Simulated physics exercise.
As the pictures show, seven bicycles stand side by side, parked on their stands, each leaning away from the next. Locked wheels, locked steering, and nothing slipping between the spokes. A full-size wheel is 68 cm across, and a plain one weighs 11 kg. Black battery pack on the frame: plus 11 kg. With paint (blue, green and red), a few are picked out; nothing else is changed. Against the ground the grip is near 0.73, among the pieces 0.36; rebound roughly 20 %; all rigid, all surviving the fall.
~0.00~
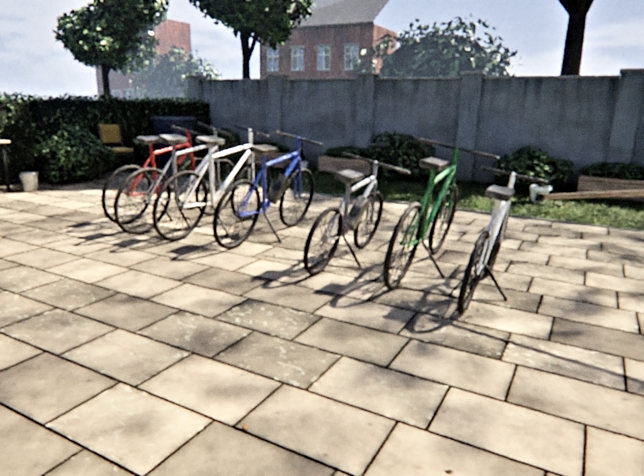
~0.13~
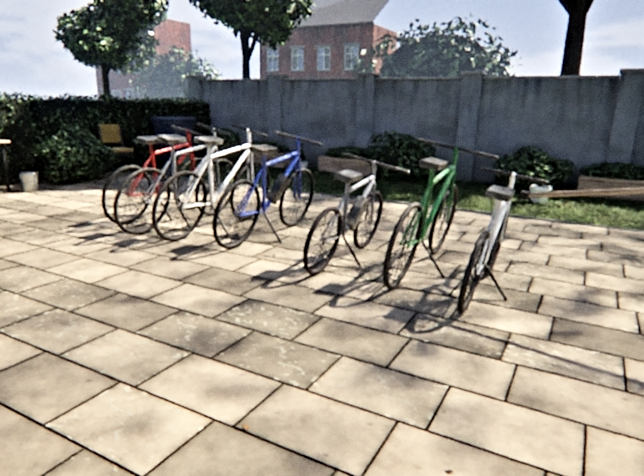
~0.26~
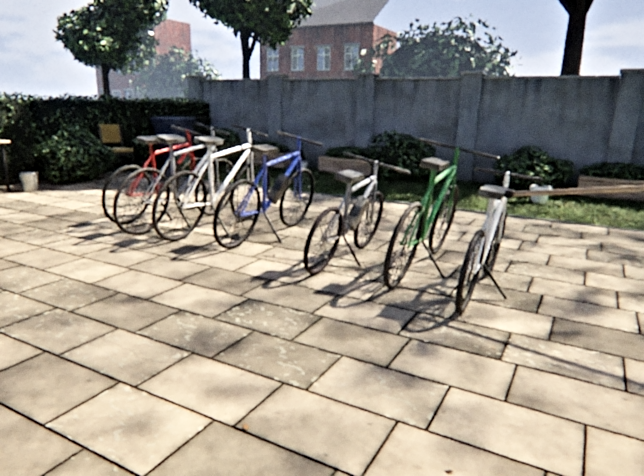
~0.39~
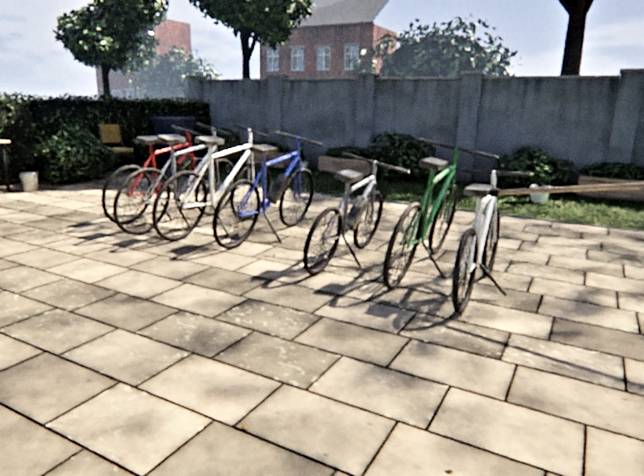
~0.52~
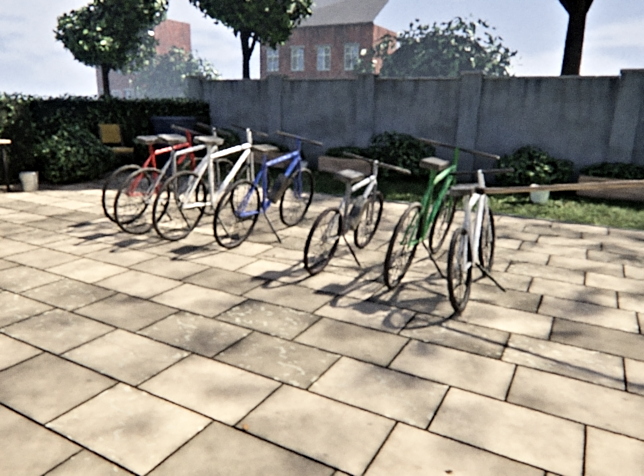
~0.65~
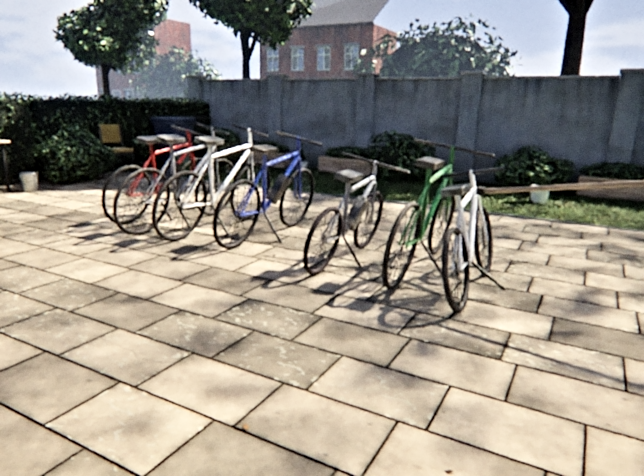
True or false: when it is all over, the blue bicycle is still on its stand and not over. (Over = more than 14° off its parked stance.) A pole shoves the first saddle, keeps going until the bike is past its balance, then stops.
True.
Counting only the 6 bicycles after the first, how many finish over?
That would be 1 of them.
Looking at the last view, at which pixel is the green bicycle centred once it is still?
I'd point at about (389, 206).
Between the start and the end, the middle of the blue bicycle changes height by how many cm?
I'd say it sits close to 0 centimetres lower by the end.
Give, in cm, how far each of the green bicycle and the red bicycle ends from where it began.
Moved: Green 40, red 0.
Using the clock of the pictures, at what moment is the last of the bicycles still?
Around 2.0 s.
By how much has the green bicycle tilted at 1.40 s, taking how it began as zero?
About 25°.
Around 1.06 s, none of the 6 other bicycles over, 1 disturbed; blue bicycle unmoved; green bicycle tipped 11°.
Around 1.40 s, 1 of the 6 other bicycles over; blue bicycle unmoved; green bicycle tipped 23°.
Around 1.88 s, 1 of the 6 other bicycles over; blue bicycle unmoved; green bicycle tipped 36°.
Finally (2.2 s), 1 of the 6 other bicycles over; blue bicycle unmoved; green bicycle tipped 32°; red bicycle unmoved. Five left standing. Seen by the last camera, middles, blue bicycle near (273, 187), green bicycle near (389, 207).
